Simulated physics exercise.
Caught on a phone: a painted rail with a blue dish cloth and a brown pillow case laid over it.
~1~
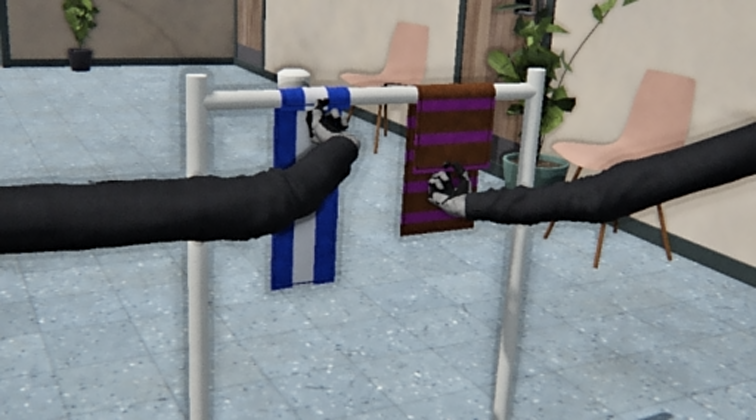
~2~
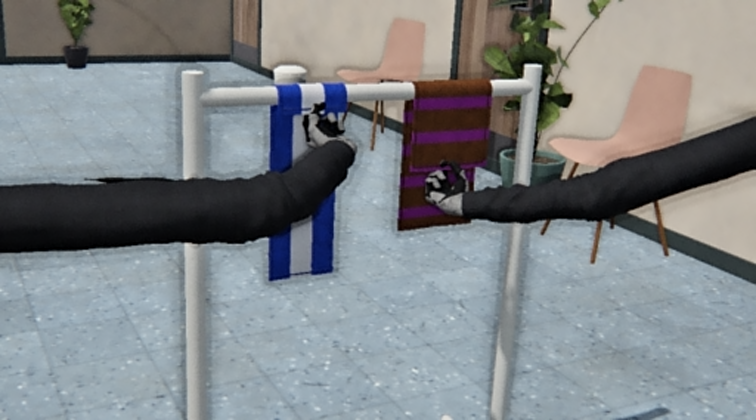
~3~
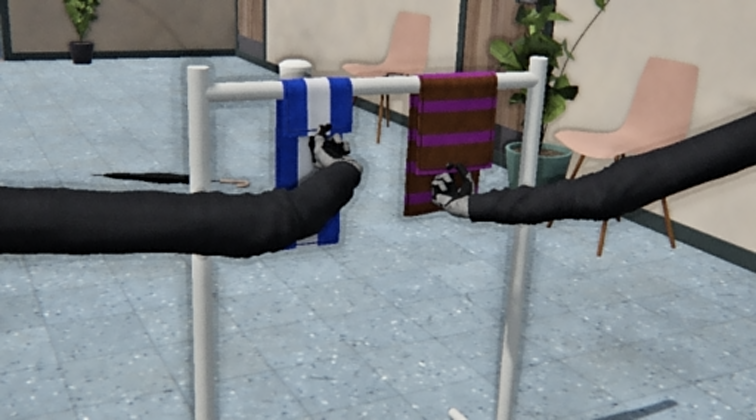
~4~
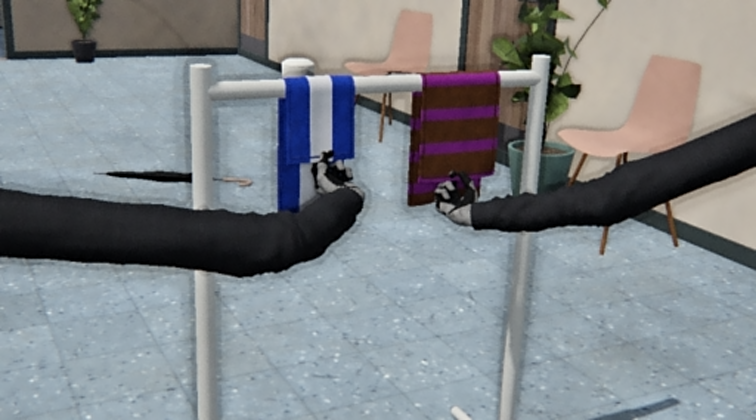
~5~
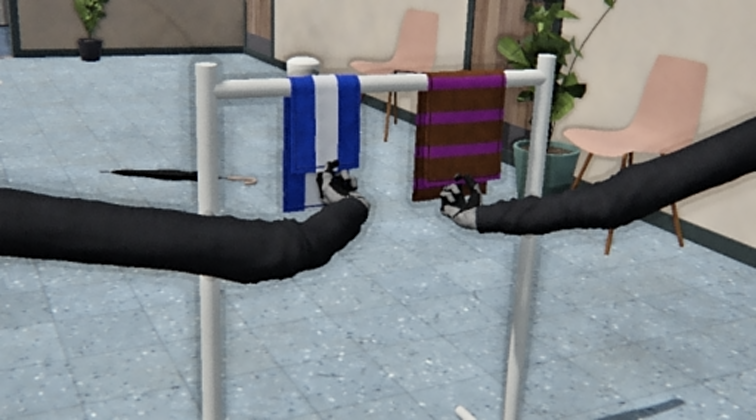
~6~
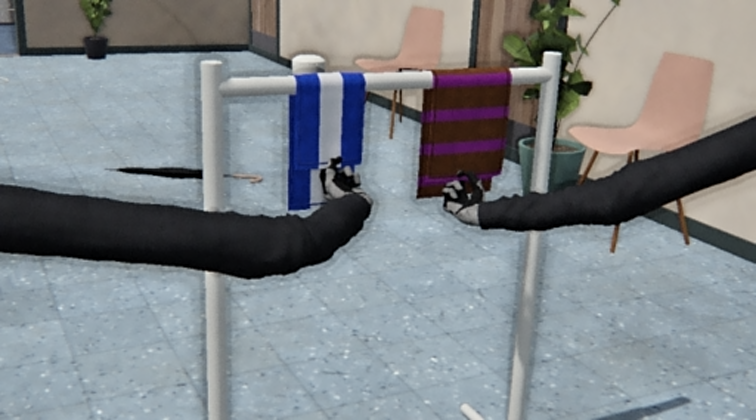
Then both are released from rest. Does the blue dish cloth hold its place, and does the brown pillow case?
As it turns out, the blue dish cloth hangs there; the brown pillow case keeps its place.
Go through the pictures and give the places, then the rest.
Dish cloth front hem (334, 103), back hem (320, 279); pillow case front hem (433, 167), back hem (419, 229), in the first picture.
Dish cloth front hem (330, 107); pillow case front hem (430, 165), in the second picture.
Dish cloth front hem (336, 127); pillow case front hem (436, 168), in the third picture.
Dish cloth front hem (338, 154); pillow case front hem (439, 176), in the fourth picture.
Dish cloth front hem (343, 164); pillow case front hem (444, 179), in the fifth picture.
Dish cloth front hem (346, 160), back hem (337, 200), front over half the back; pillow case front hem (447, 176), back hem (436, 192), front almost as long as the back, in the sixth picture.
Then, 0.42 s past the final frame, dish cloth unmoved; pillow case unmoved.
When it is over, dish cloth unmoved; pillow case unmoved. The blue dish cloth keeps its place and the brown pillow case stays on.
